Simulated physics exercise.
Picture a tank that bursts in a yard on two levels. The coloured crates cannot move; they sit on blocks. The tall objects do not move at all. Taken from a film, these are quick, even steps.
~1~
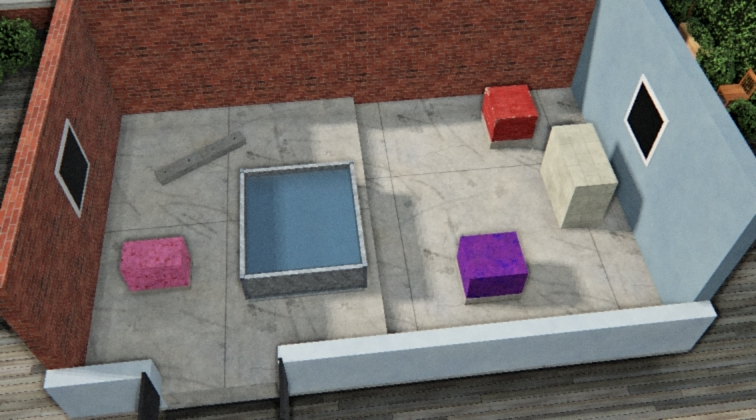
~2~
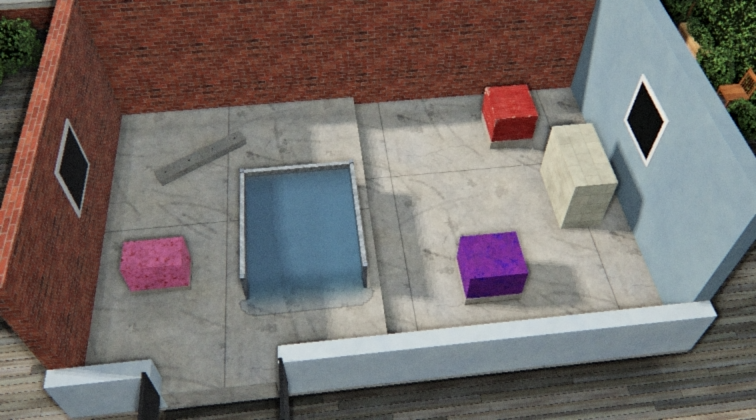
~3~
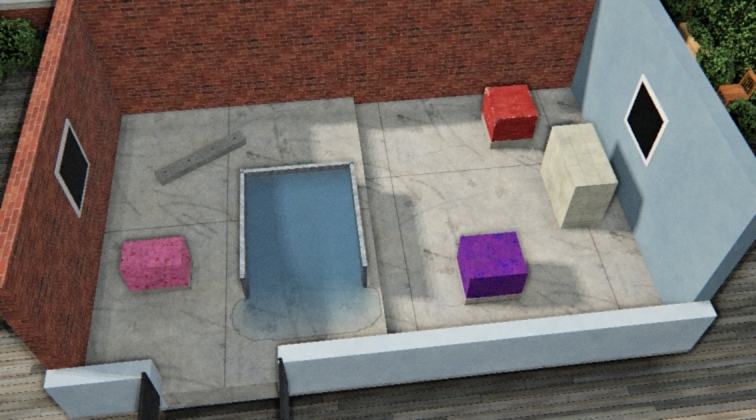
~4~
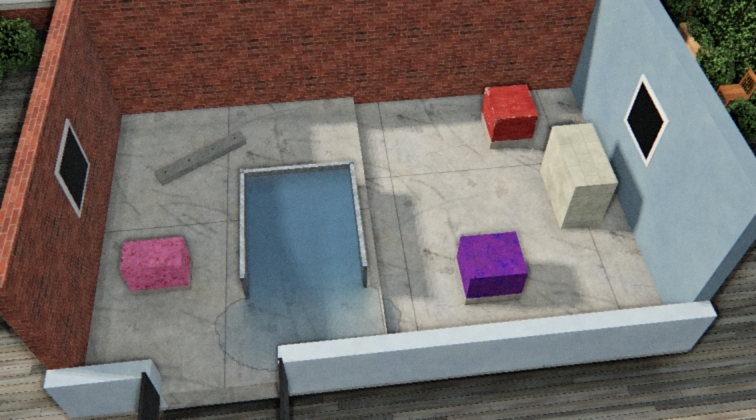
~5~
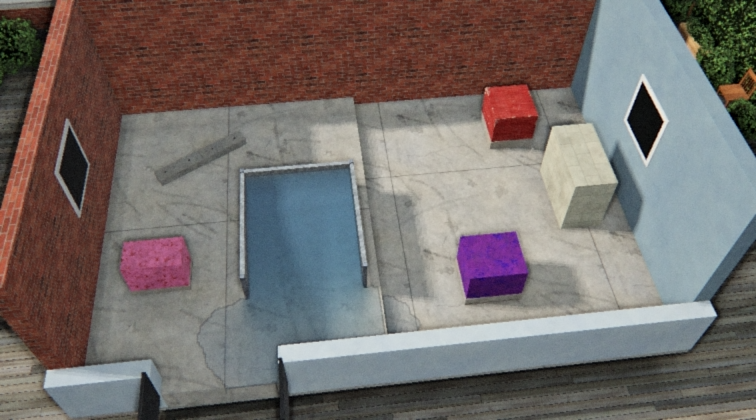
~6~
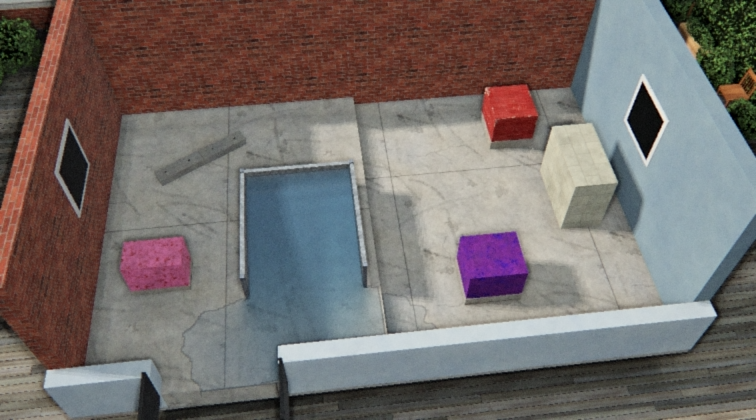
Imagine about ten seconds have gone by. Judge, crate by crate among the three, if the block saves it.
In the end the purple crate is saved; the pink crate is saved; the red crate is saved.
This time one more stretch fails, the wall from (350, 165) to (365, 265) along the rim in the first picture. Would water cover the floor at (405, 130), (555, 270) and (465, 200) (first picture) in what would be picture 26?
In that order: Clear, under water, under water.
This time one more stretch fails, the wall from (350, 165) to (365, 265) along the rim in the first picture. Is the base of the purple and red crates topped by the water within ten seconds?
In short: Purple crate gets drenched; red crate gets drenched.
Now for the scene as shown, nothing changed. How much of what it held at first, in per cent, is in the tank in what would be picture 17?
I'd say around 36 per cent.
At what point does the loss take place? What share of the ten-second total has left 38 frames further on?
About 85 per cent.
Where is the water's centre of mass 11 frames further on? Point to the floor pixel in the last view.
The balance point is around (334, 293).
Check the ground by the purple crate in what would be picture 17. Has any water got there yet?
Purple wet.
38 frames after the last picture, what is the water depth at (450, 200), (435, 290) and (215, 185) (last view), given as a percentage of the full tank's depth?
Respectively near 2, 6 and 0 per cent.
A moment on, water covers 10 % of the floor; the purple crate not reached, the pink crate not reached, the red crate not reached.
Next, water covers 20 % of the floor; the purple crate water round its plinth, the pink crate not reached, the red crate not reached.
Then, water covers 30 % of the floor; the purple crate water round its plinth, the pink crate water round its plinth, the red crate not reached.
Later, water covers 55 % of the floor; the purple crate water round its plinth, the pink crate water round its plinth, the red crate water round its plinth.
In the end, water covers 75 % of the floor; the purple crate stayed above the water, the pink crate stayed above the water, the red crate stayed above the water.
